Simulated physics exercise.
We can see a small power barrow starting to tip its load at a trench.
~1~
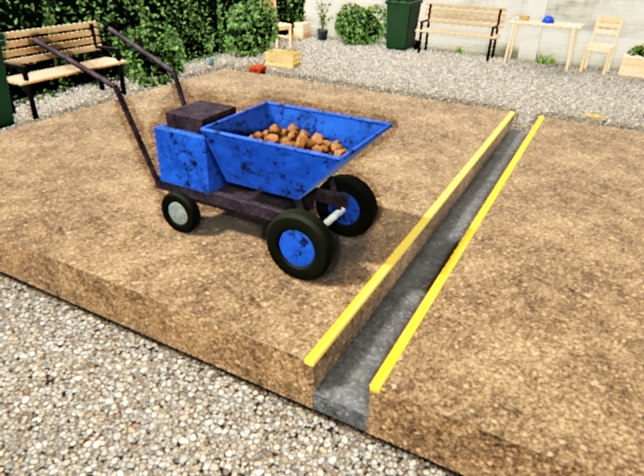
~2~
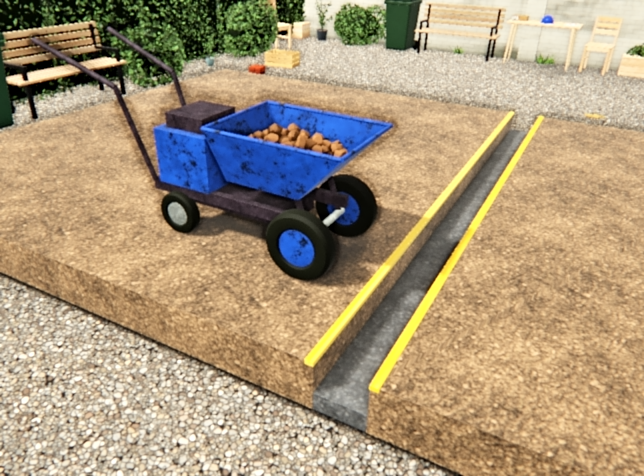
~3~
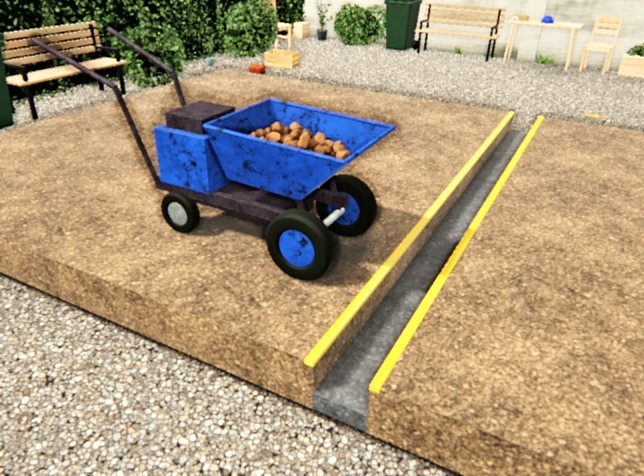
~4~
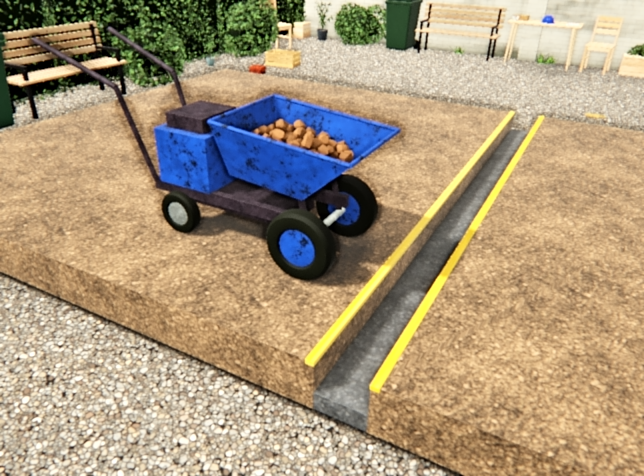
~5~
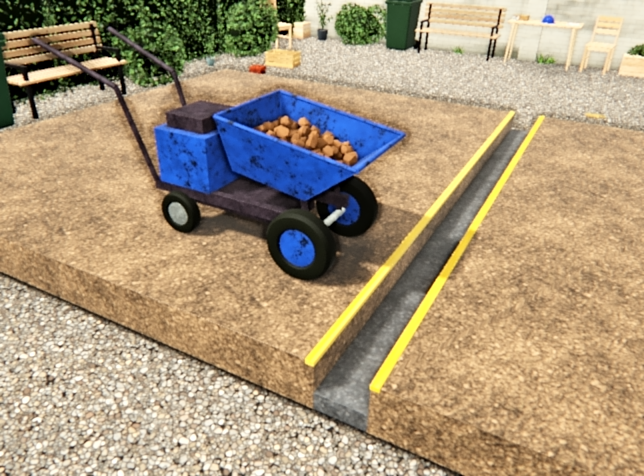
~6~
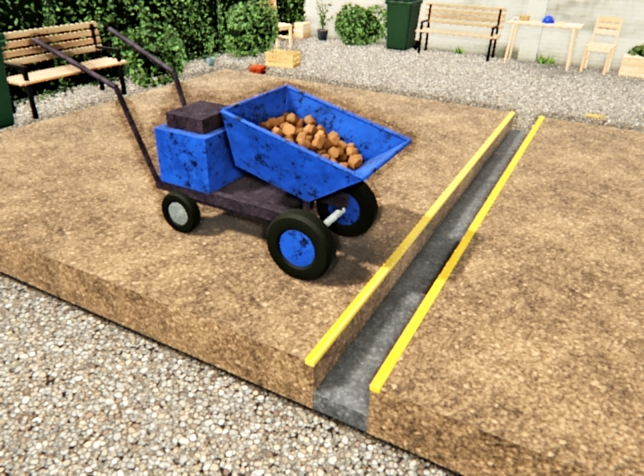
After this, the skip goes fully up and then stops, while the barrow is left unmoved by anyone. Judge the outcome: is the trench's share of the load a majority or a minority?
A minority.
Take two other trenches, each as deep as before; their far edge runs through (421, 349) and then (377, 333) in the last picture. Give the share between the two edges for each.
Lab note: Try one 70 per cent, try two 0 per cent.
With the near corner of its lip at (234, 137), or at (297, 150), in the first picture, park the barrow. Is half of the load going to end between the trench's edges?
Case one - a minority; case two - a majority.
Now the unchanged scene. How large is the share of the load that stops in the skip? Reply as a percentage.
Roughly 0 %.
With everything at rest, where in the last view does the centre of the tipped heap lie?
Close to (459, 288) in the last view.
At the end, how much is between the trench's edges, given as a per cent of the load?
About 30 %.
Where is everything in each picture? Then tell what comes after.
In the first frame, lip of the skip at (341, 160), level; top of the load at (286, 149), clay clods; first edge of the trench at (342, 321); far edge at (403, 342), the trench under half as wide as the skip, and about half as deep as wide.
In the second frame, lip of the skip at (342, 160), level; top of the load at (286, 149).
In the third frame, lip of the skip at (345, 163), tipped barely; top of the load at (288, 148).
In the fourth frame, lip of the skip at (350, 166), tipped barely; top of the load at (291, 142).
In the fifth frame, lip of the skip at (356, 172), tipped a little; top of the load at (283, 134).
In the sixth frame, lip of the skip at (364, 179), tipped a little; top of the load at (276, 134); first edge of the trench at (342, 321); far edge at (403, 342).
Soon after the last picture, skip tipped steeply; all in the skip.
A little later, skip tipped right over; most in the skip; a stray few in or heaped over the trench; a small part beyond it.
Later still, skip tipped right over; a small part in the skip; about a quarter in or heaped over the trench; about two thirds beyond it.
By the end, skip tipped right over; a stray few in the skip; about a third in or heaped over the trench; about two thirds beyond it.
